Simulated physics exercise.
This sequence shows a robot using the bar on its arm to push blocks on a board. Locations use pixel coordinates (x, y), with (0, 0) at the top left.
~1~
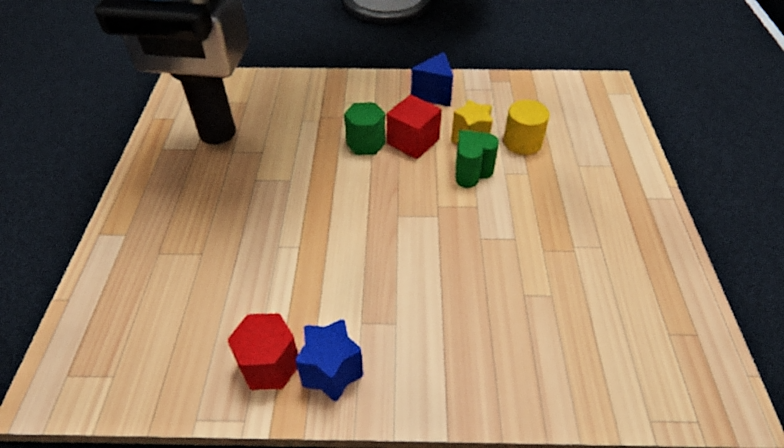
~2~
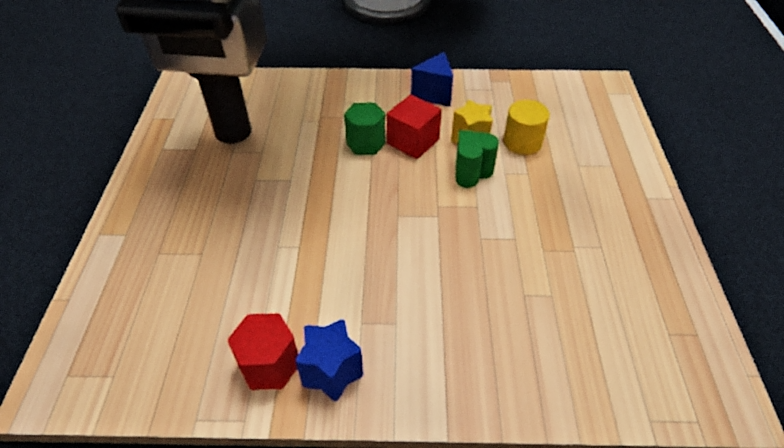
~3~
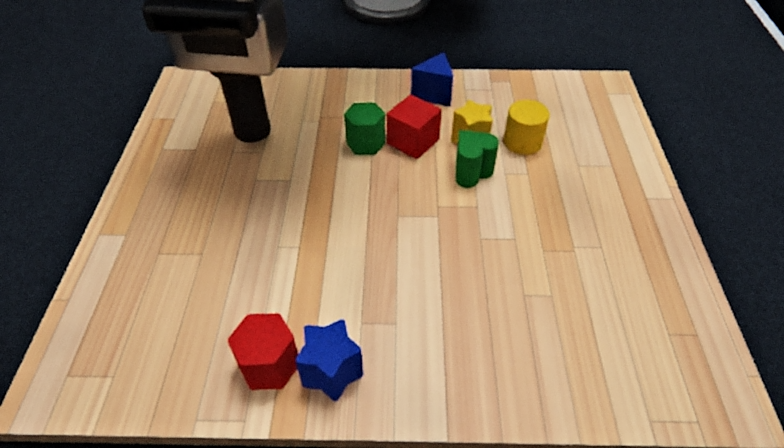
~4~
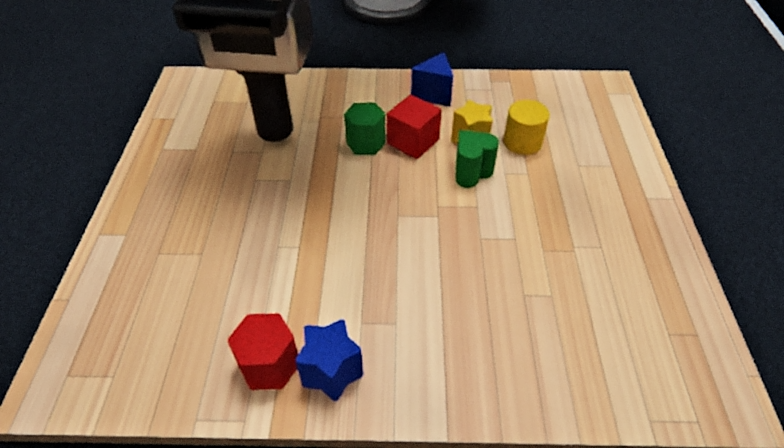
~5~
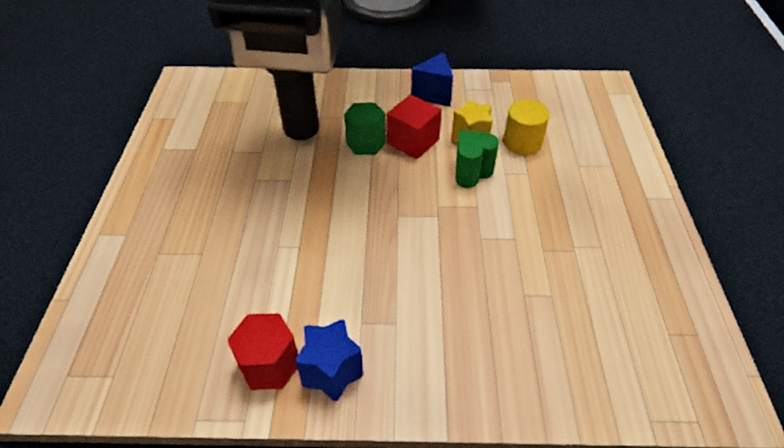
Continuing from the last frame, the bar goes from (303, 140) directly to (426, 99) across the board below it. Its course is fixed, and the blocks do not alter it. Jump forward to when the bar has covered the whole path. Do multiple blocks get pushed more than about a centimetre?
My answer is no.
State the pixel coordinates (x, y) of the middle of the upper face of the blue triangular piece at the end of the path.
By then it is at (452, 59).
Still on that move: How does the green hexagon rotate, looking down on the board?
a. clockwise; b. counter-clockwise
Choice a: Clockwise.
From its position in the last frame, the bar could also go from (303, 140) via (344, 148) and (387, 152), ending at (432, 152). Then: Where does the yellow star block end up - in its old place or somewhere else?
It gets moved.
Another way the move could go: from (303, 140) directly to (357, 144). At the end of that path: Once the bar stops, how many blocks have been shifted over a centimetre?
Two blocks, no more.
The first path, step by step. One third of the way, bar at (346, 115); nothing pushed yet.
Two thirds of the way, bar at (388, 101); green hexagon at (369, 113), turned 30° clockwise.
At the end, bar at (426, 88); green hexagon at (369, 113), turned 30° clockwise; red square block still; blue triangular piece at (452, 59), turned 25° clockwise.
